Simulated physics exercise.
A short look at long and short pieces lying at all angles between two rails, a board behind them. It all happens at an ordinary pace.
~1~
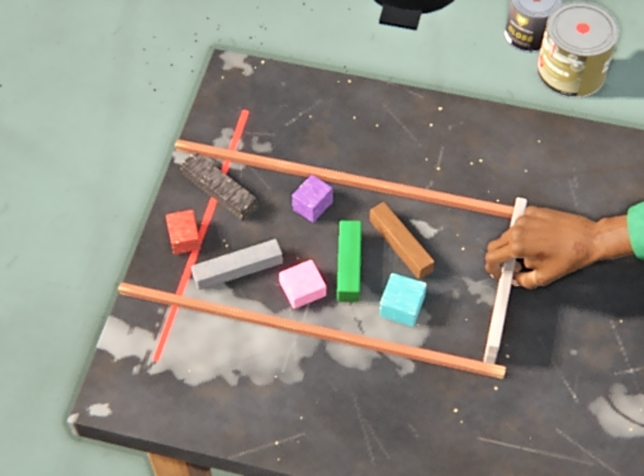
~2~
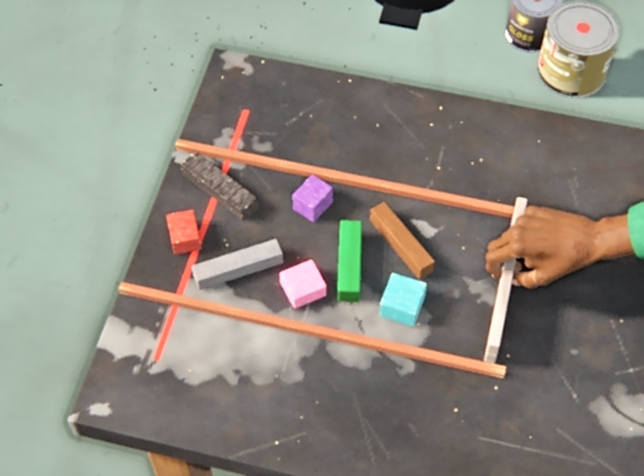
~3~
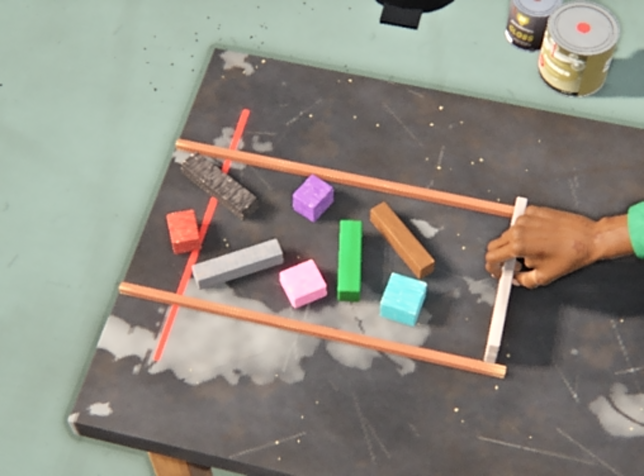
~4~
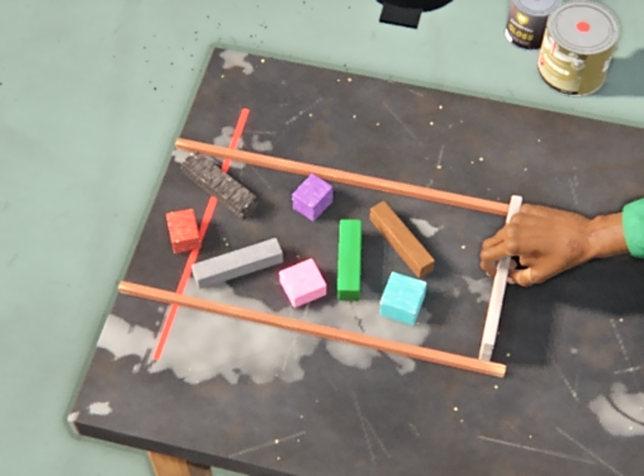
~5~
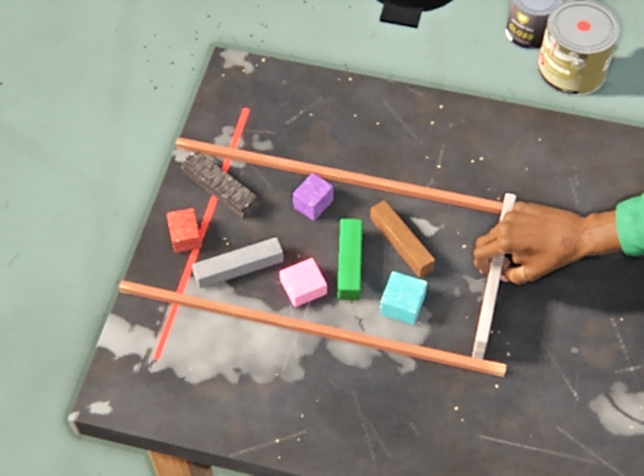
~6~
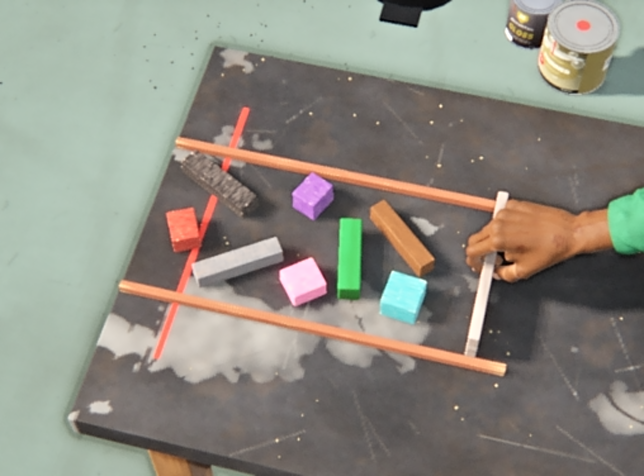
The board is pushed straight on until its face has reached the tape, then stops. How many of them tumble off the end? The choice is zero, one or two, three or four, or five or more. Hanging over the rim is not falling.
In the end the number that fall off is three or four.
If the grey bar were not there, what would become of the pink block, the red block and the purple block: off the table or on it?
The pink block is lost; the red block drops off; the purple block stays on.
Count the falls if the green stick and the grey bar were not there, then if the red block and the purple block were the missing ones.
The counts: 2 and 2.
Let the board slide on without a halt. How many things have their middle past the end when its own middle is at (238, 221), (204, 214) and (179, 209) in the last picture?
It would be 0, 3 and 6.
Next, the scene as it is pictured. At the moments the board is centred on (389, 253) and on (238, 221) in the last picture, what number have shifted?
4 and 8.
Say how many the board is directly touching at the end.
The number is 2.
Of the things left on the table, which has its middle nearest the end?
Foremost is the pink block.
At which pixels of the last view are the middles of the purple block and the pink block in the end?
The purple block at (193, 156), the pink block at (133, 266).
Soon after, none off yet; red block at rest near (184, 230); black bar at rest near (219, 184); grey bar at rest near (238, 262).
Then, none off yet; red block moved a little near (177, 223); black bar at rest near (216, 181); grey bar moved a little near (201, 240).
At rest, the number that fall off is three or four; fallen, grey bar, black bar and red block.
